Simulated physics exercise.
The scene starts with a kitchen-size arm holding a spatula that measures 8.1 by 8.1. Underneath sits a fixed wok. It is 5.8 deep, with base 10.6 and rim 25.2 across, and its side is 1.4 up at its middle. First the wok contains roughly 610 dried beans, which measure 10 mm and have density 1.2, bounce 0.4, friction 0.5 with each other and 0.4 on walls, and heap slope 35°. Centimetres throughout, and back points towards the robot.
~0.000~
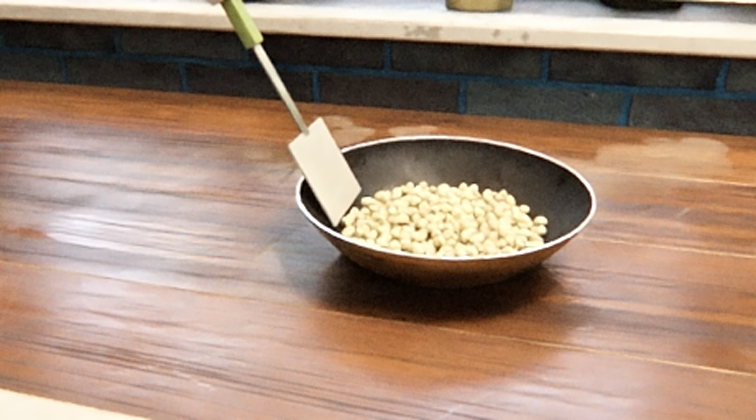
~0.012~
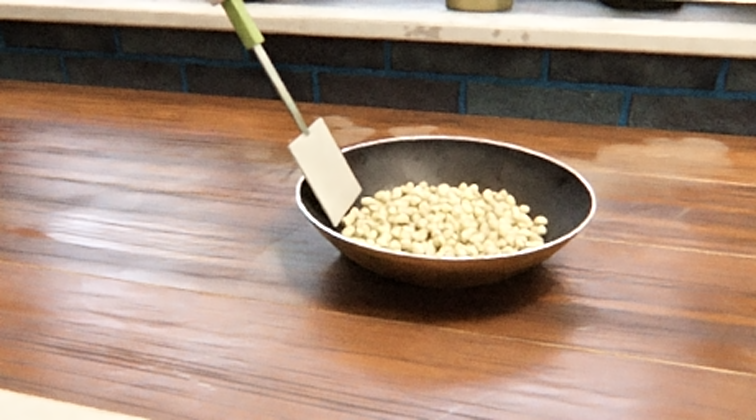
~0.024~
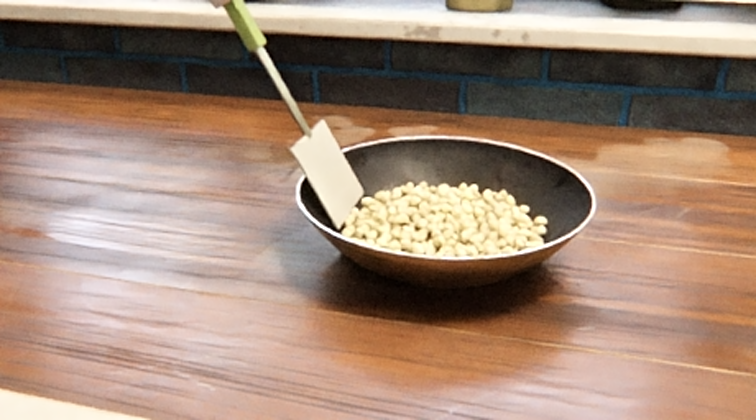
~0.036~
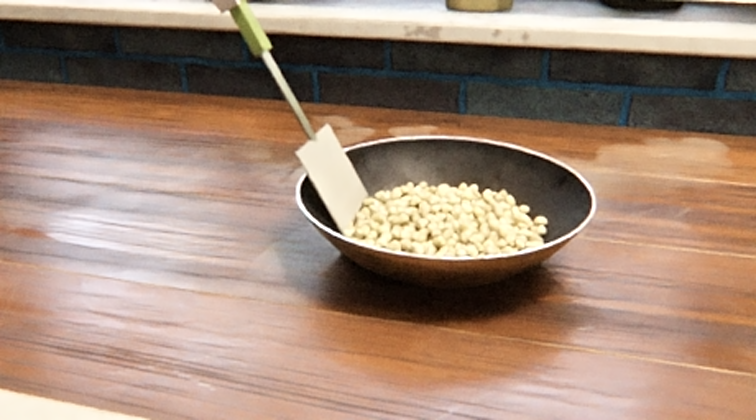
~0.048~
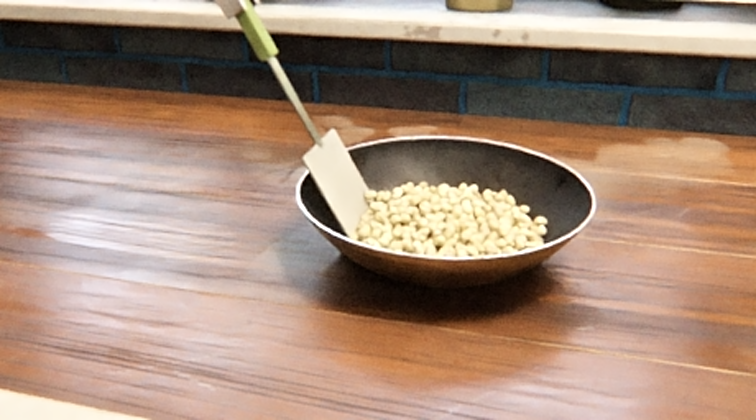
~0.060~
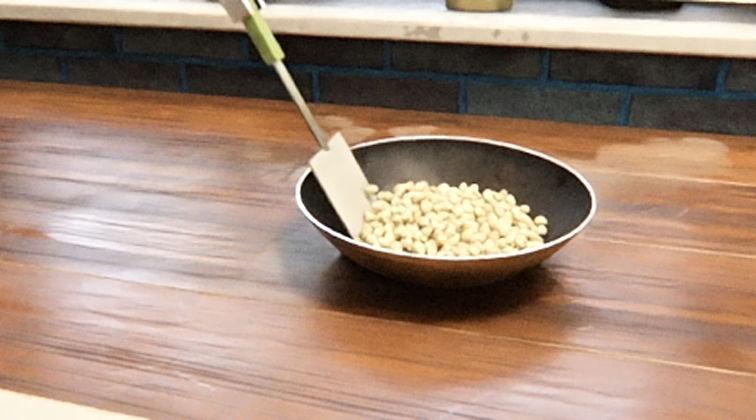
On a shiny wooden counter, a green-handled spatula rested against the left inside of a dark wok of pale beans, then slid slightly right and down toward the pile, while the beans barely moved.
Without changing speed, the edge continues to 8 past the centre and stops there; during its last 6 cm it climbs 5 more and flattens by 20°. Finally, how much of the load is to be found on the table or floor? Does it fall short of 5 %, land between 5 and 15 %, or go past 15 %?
It lands between 5 and 15 %.
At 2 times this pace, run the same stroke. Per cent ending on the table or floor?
I'd put it at about 25 per cent.
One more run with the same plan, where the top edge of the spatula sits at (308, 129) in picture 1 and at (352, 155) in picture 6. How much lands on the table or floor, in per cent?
Close to 25 in a hundred.
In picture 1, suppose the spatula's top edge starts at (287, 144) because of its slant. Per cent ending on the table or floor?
Spill: Approx. 5 per cent.
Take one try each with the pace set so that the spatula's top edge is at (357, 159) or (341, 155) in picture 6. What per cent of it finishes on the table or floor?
That comes to some 30 and some 20 percent, in that order.
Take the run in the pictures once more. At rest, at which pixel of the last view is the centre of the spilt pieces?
Near pixel (640, 266).
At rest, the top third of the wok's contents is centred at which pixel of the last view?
Roughly at (543, 215).
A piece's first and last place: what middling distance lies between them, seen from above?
About 4 cm.
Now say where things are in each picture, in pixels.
Spatula top edge at (305, 131), sloping 61°; upper third of the load around (443, 222), from x 345 to 540, top at y 185; 613 in the wok, in the first picture.
Spatula top edge at (305, 132), sloping 61°; upper third of the load around (443, 222), from x 345 to 540, top at y 185, in the second picture.
Spatula top edge at (308, 134), sloping 61°; upper third of the load around (443, 222), from x 345 to 540, top at y 185, in the third picture.
Spatula top edge at (313, 138), sloping 61°; upper third of the load around (445, 222), from x 345 to 540, top at y 185, in the fourth picture.
Spatula top edge at (319, 143), sloping 61°; upper third of the load around (444, 222), from x 345 to 540, top at y 185, in the fifth picture.
Spatula top edge at (325, 147), sloping 61°; upper third of the load around (444, 221), from x 350 to 540, top at y 185; 613 in the wok, in the sixth picture.
After 0.18 s, sloping 61°, highest piece 9 above the table; 611 in the wok, 2 on the blade or in flight.
After 0.30 s, sloping 53°, highest piece 7 above the table; 608 in the wok, 1 on the table or floor, 4 on the blade or in flight.
After 0.57 s, sloping 41°, highest piece 7 above the table; 570 in the wok, 36 on the table or floor, 7 on the blade or in flight.
After 1.62 s, sloping 41°, highest piece 6 above the table; 569 in the wok, 44 on the table or floor.
At rest, 569 in the wok, 44 on the table or floor. That is 7 % on the table or floor.
